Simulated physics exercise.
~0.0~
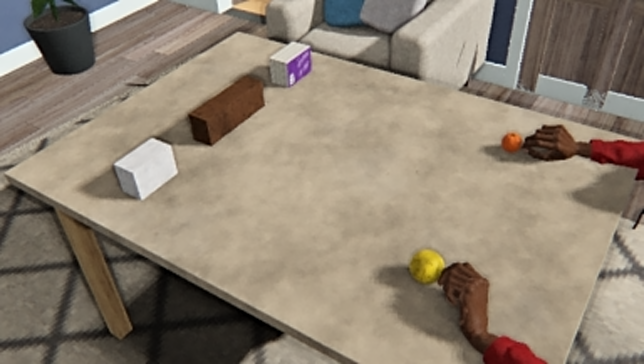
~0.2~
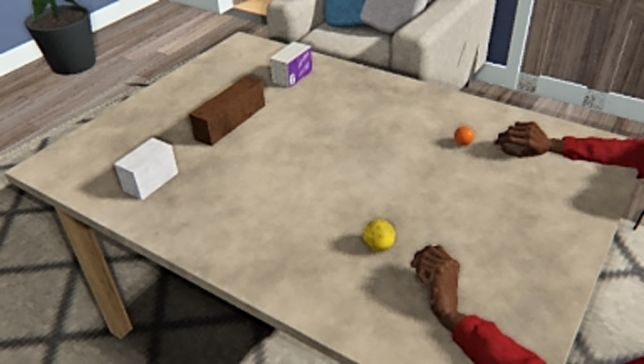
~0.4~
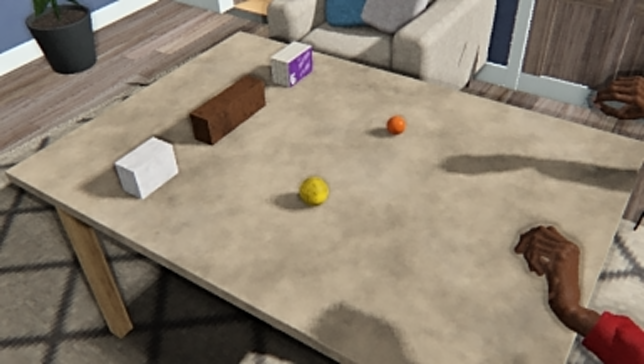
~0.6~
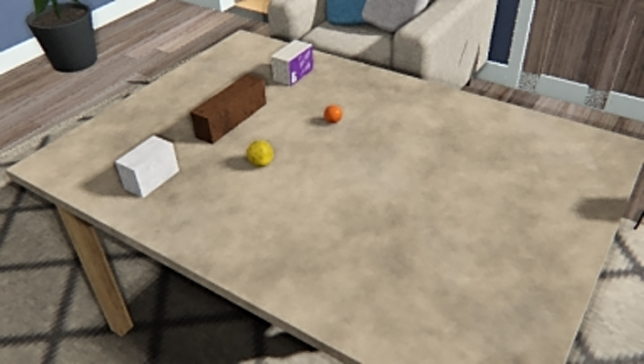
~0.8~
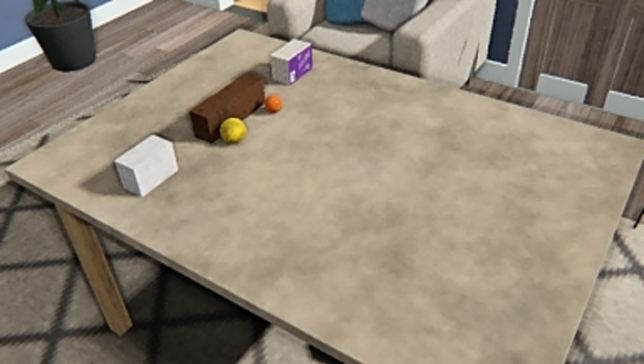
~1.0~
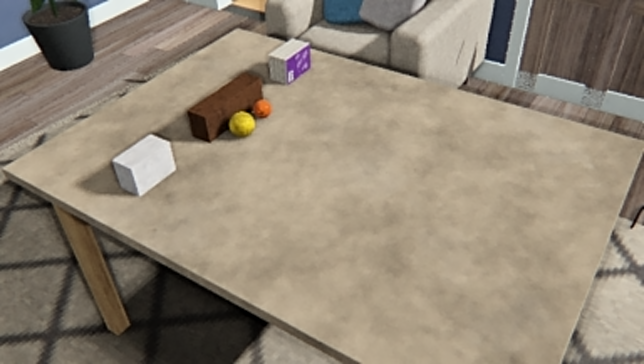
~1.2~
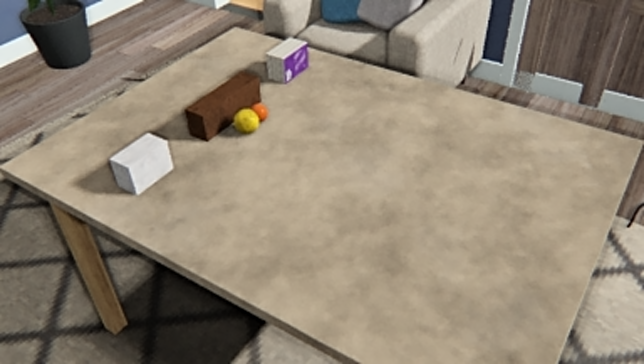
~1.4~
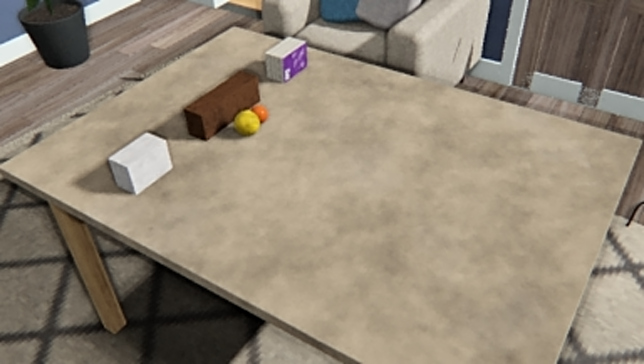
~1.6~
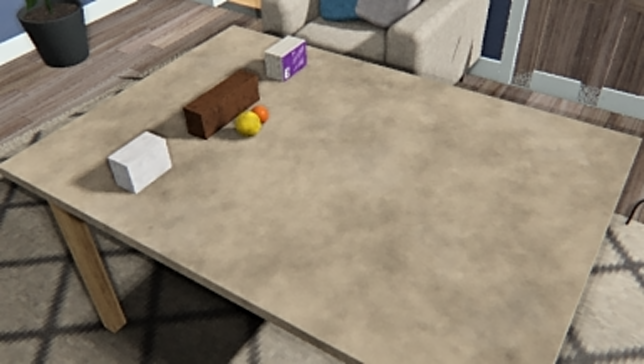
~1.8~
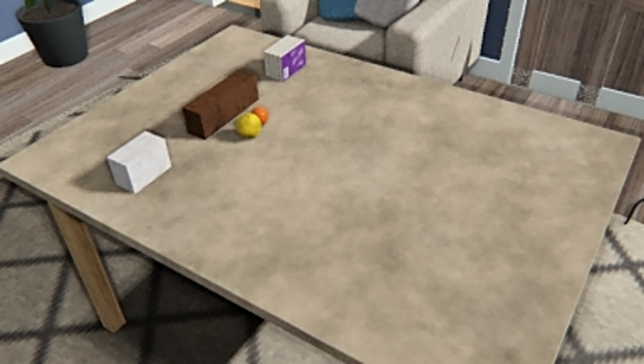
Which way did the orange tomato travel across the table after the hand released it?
It rolled to the left, toward the row of blocks.
